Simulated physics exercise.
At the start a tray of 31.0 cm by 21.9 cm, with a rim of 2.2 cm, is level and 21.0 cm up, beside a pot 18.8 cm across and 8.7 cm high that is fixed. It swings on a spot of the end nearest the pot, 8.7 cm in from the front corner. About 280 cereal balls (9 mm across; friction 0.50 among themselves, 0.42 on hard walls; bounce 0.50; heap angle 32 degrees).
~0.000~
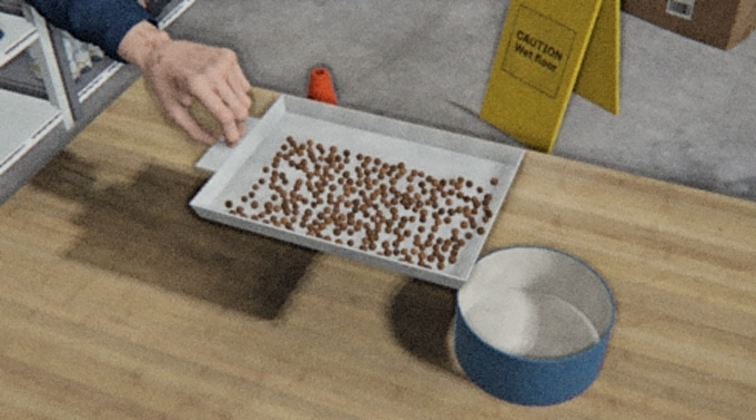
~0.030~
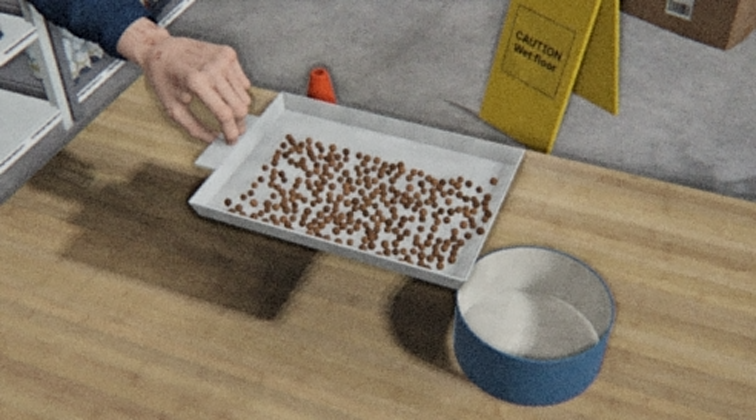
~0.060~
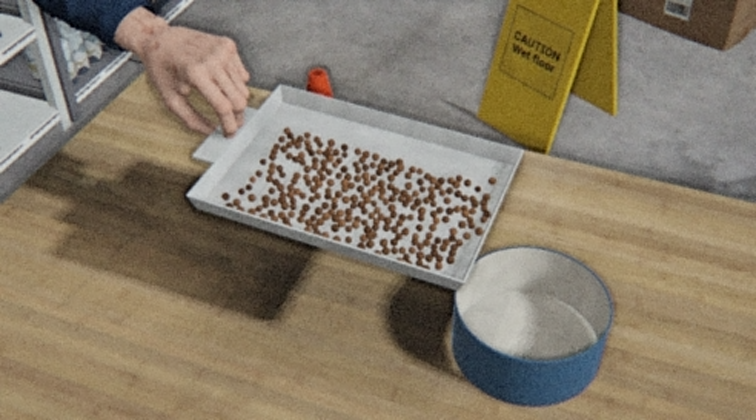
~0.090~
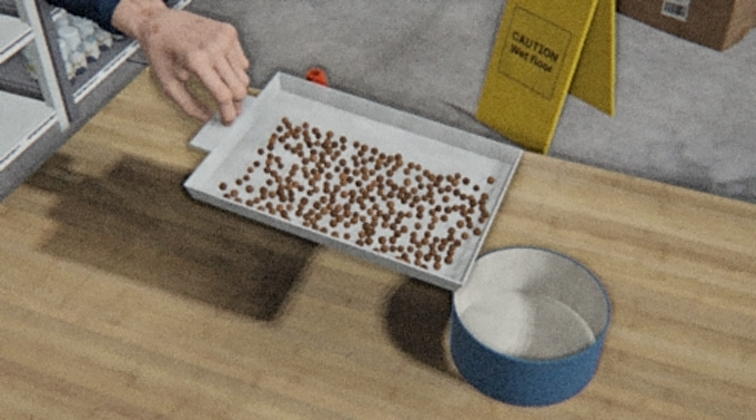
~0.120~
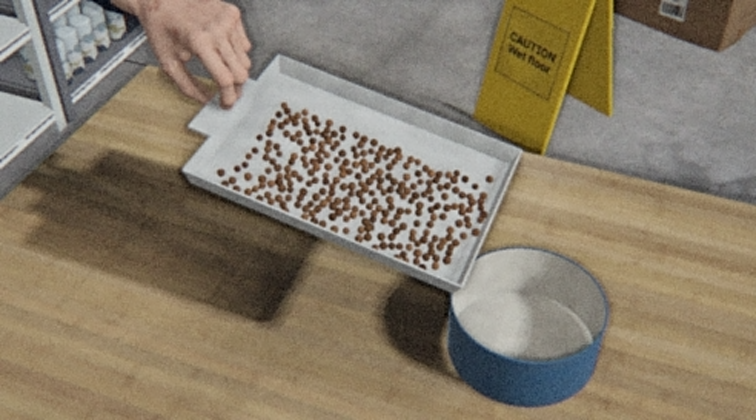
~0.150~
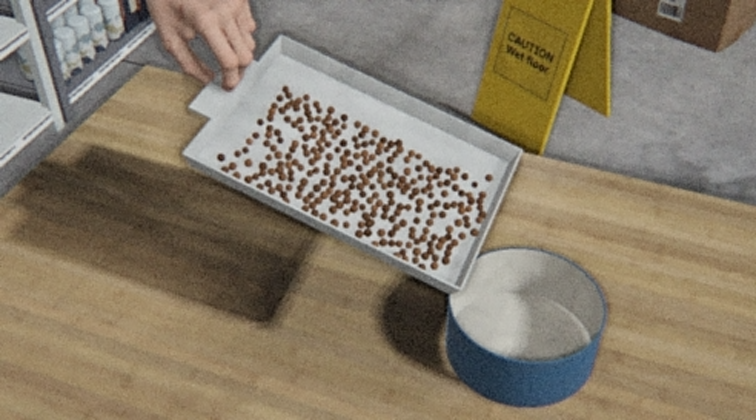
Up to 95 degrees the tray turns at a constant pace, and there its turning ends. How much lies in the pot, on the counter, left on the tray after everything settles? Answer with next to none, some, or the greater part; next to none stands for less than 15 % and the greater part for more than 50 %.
Pot: Some; counter: The greater part; left on the tray: Next to none.
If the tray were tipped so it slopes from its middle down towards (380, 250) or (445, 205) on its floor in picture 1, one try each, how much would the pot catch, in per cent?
Roughly 0 % for the first direction, roughly 85 % for the second.
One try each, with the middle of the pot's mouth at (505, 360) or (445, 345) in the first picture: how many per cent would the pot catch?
90 % and 40 %.
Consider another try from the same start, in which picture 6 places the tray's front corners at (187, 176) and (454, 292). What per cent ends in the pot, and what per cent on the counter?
Per cent by place - pot 0, counter 100.
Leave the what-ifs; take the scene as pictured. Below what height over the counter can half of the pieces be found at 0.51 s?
Height: Around 24 cm.
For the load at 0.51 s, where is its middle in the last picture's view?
The load's centre is near (474, 238) at that time.
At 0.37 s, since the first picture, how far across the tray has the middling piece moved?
Displacement on the tray: Roughly 3 cm.
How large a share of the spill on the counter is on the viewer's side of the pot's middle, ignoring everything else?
Near 100 in a hundred.
Then, at 0.37 s, tilt 58 degrees; the tray holds 100 %, the pot 0 %.
After 0.51 s, tilt 84 degrees; the tray holds 100 %, the pot 0 %.
Then, at 0.78 s, tilt 95 degrees; the tray holds 5 %, the pot 30 %.
In the end, at 1.6 s, pot 40 %, counter 60 %, tray 0 %.
